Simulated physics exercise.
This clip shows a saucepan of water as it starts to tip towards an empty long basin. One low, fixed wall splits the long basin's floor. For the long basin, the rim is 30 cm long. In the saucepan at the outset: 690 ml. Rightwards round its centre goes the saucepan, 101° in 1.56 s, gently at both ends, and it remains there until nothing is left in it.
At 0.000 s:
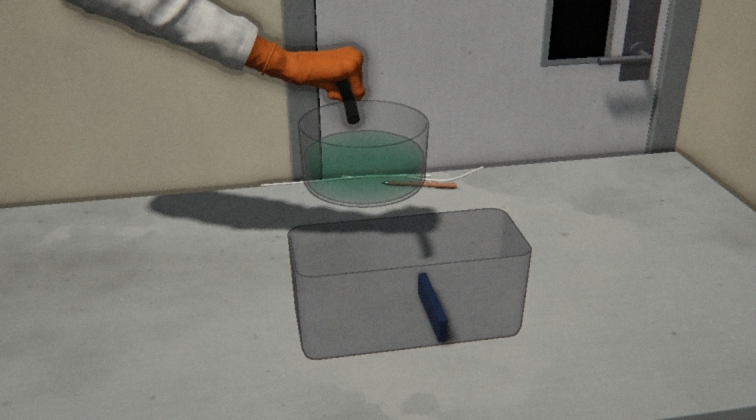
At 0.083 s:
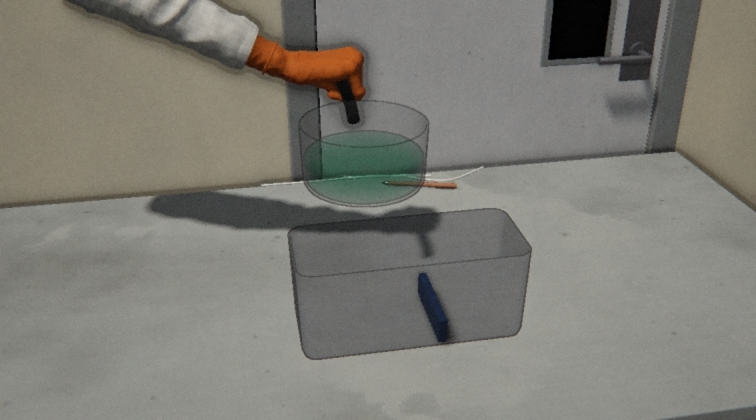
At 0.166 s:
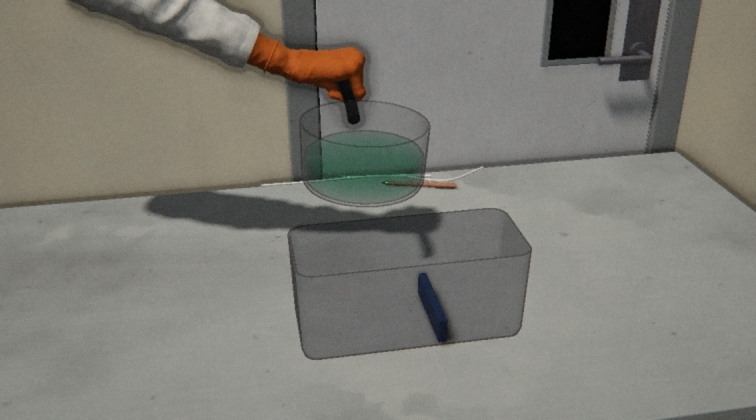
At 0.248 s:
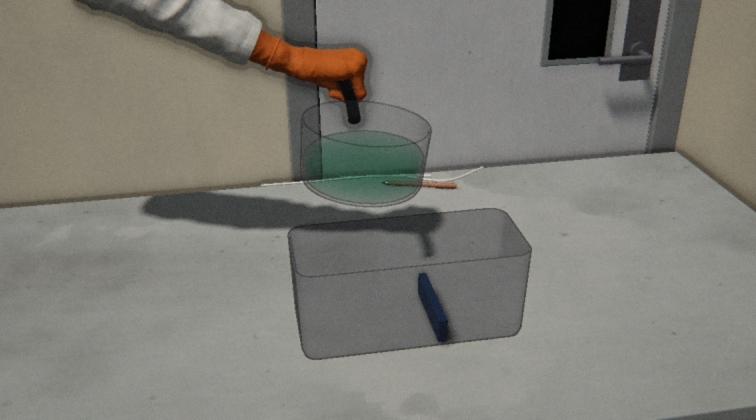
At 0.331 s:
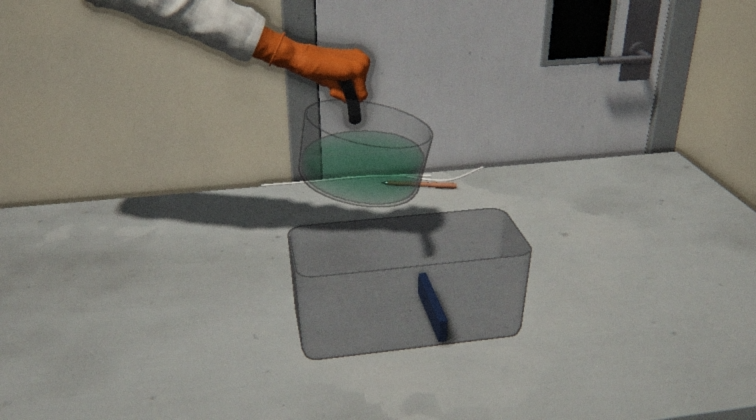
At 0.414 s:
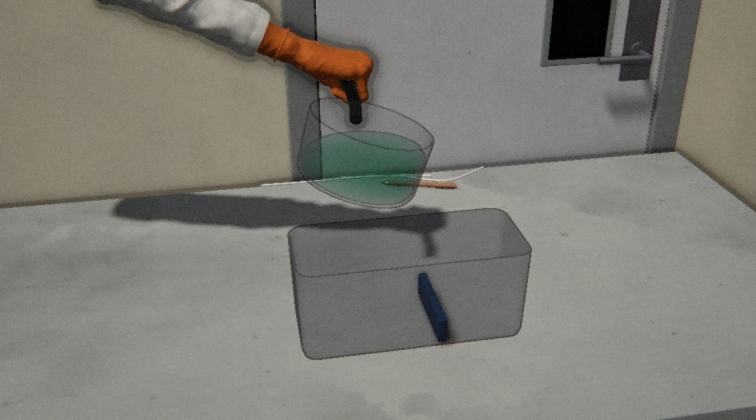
An orange-gloved hand gently tilts a clear saucepan of green water rightwards above an empty basin.
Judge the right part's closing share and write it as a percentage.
I would judge it at 72 per cent.
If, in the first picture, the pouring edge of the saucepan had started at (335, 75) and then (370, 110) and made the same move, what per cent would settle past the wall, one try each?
Respectively about 10 and 15 percent.
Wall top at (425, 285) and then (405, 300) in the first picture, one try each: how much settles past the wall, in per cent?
In turn about 95 and 95 per cent.
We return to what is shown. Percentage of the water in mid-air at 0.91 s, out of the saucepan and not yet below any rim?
Estimate: Some 22 % of the total.
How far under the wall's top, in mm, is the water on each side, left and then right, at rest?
Close to 26 mm left and close to 0 mm right.
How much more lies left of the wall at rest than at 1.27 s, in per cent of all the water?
Around 22 in a hundred.
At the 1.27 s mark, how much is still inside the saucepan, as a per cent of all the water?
18 %.
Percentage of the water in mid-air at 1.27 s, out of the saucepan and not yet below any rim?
Close to 10 %.
Then, 0.91 s in, the tilt is 63° and 69 per cent is still to pour, 0 is left of the wall and 9 right of it.
Then, 1.27 s in, the tilt is 93° and 18 per cent is still to pour, 6 is left of the wall and 66 right of it.
Then, 1.65 s in, the tilt is 101° and 1 per cent is still to pour, 15 is left of the wall and 82 right of it.
Then, 2.06 s in, the tilt is 101° and 0 per cent is still to pour, 23 is left of the wall and 76 right of it.
Finally, 28 per cent lies left of the wall, 72 right of it and 0 outside.
